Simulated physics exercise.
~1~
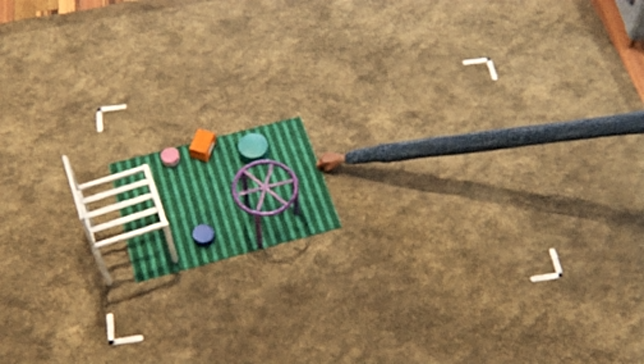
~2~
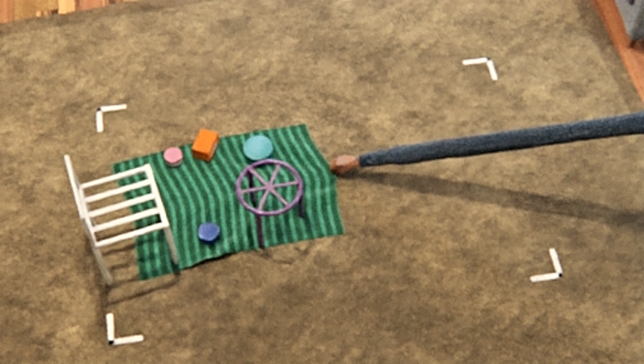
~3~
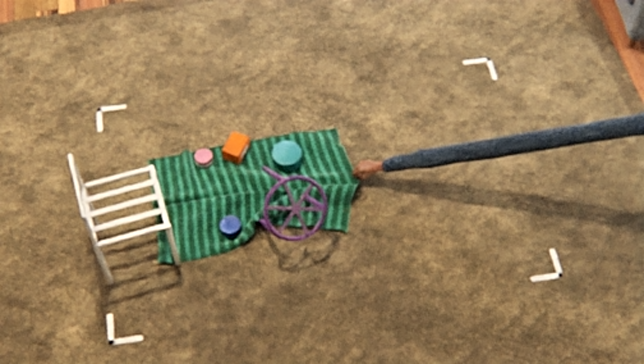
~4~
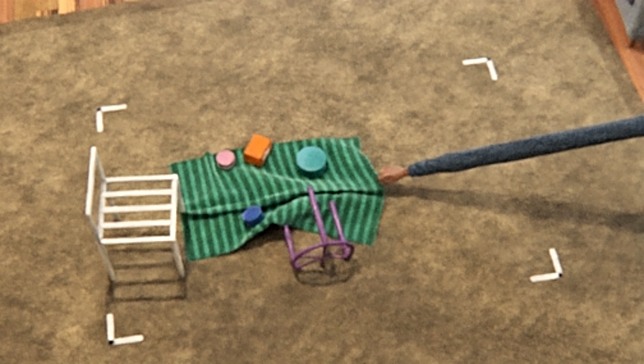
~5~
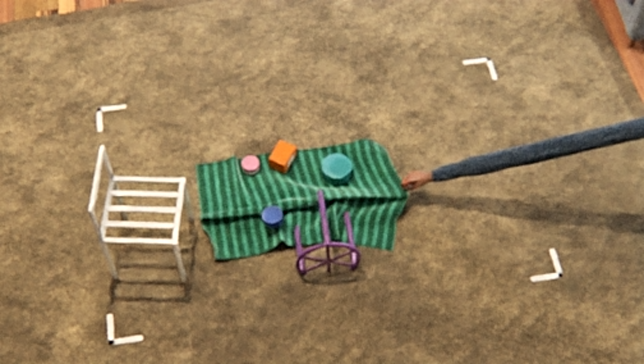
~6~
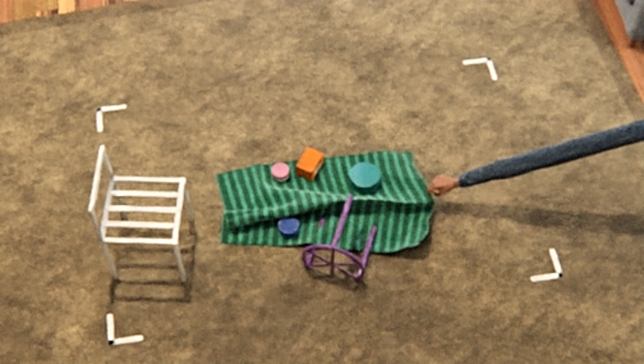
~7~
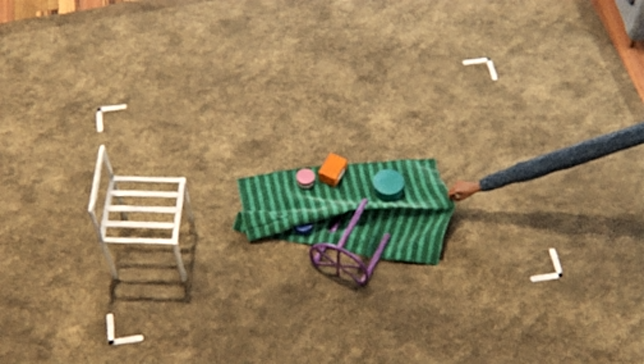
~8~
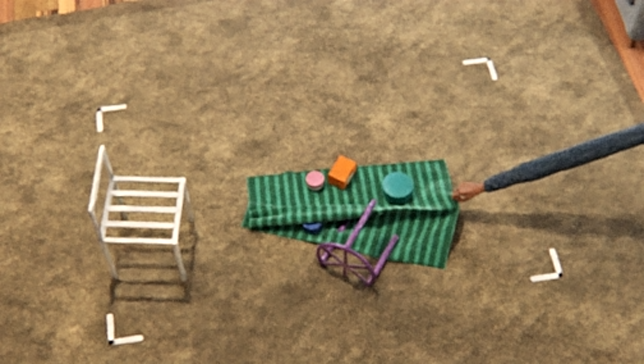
An arm dragged a green striped rug to the right across the floor, carrying a pink pot, orange carton, teal tub and blue bin along as the purple stool toppled over; the rug ended bunched up, well clear of the white chair.
